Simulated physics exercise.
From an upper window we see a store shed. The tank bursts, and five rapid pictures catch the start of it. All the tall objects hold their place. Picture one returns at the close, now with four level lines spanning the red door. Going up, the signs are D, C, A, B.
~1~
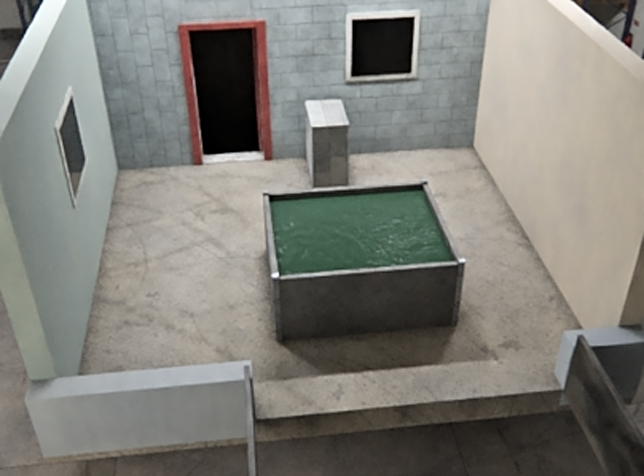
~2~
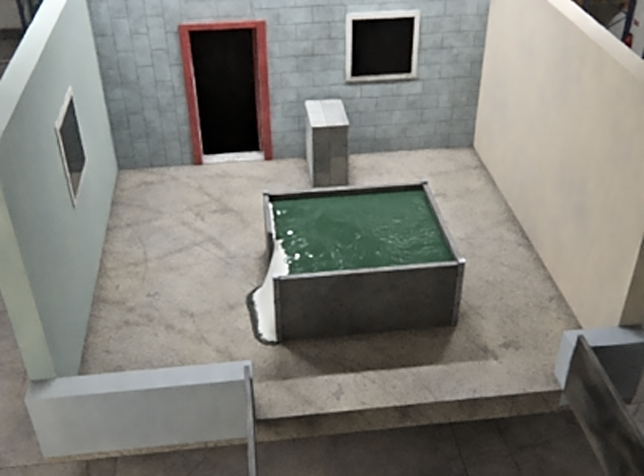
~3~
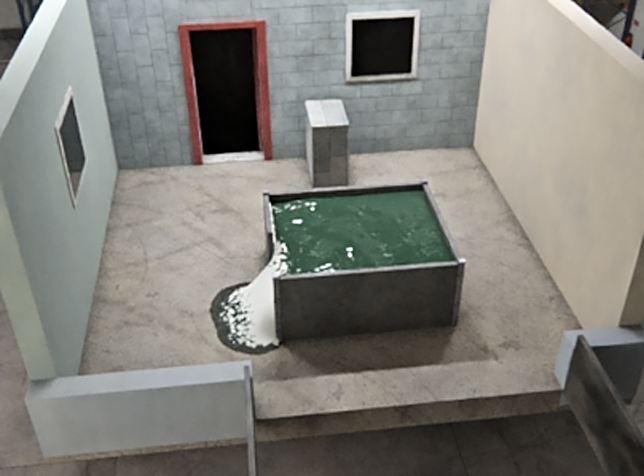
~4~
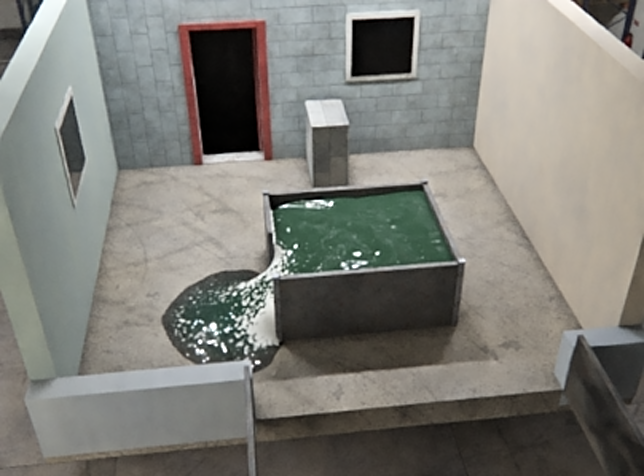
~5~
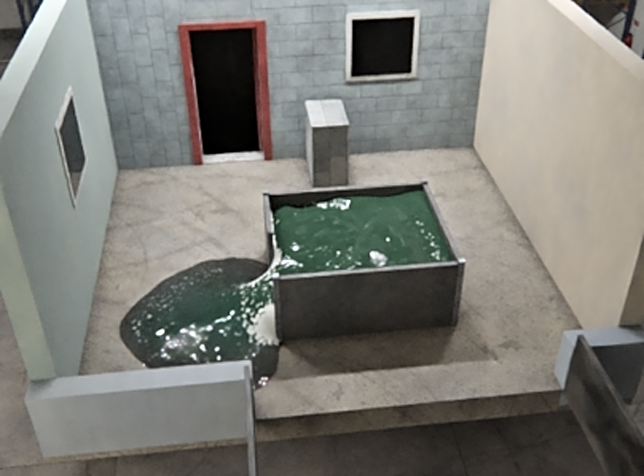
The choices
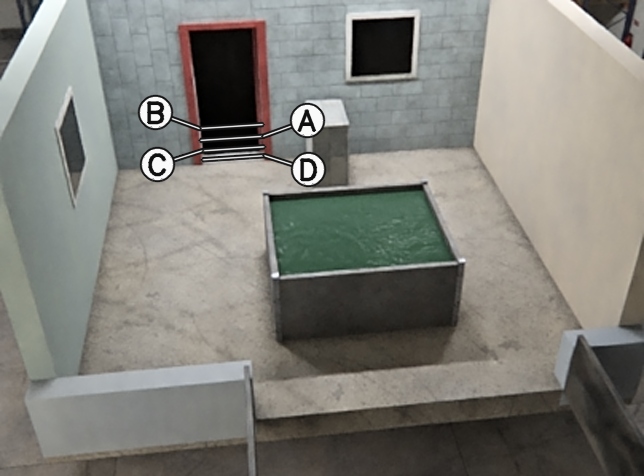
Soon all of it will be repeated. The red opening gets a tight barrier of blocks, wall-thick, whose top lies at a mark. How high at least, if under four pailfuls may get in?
C will do.
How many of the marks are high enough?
Three of the four.
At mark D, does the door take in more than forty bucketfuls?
No, it does not.
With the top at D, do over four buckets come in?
Yes, that goes wrong.
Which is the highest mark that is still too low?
It is D.
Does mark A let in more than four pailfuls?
No, that is safe.
In white, A at (232, 138); B at (231, 126); C at (233, 148); D at (233, 157); from the bottom up D, C, A, B.
Choosing A, nothing gets over.
Choosing B, nothing gets over.
Choosing C, nothing gets over.
Choosing D, about 12 bucketfuls get in.
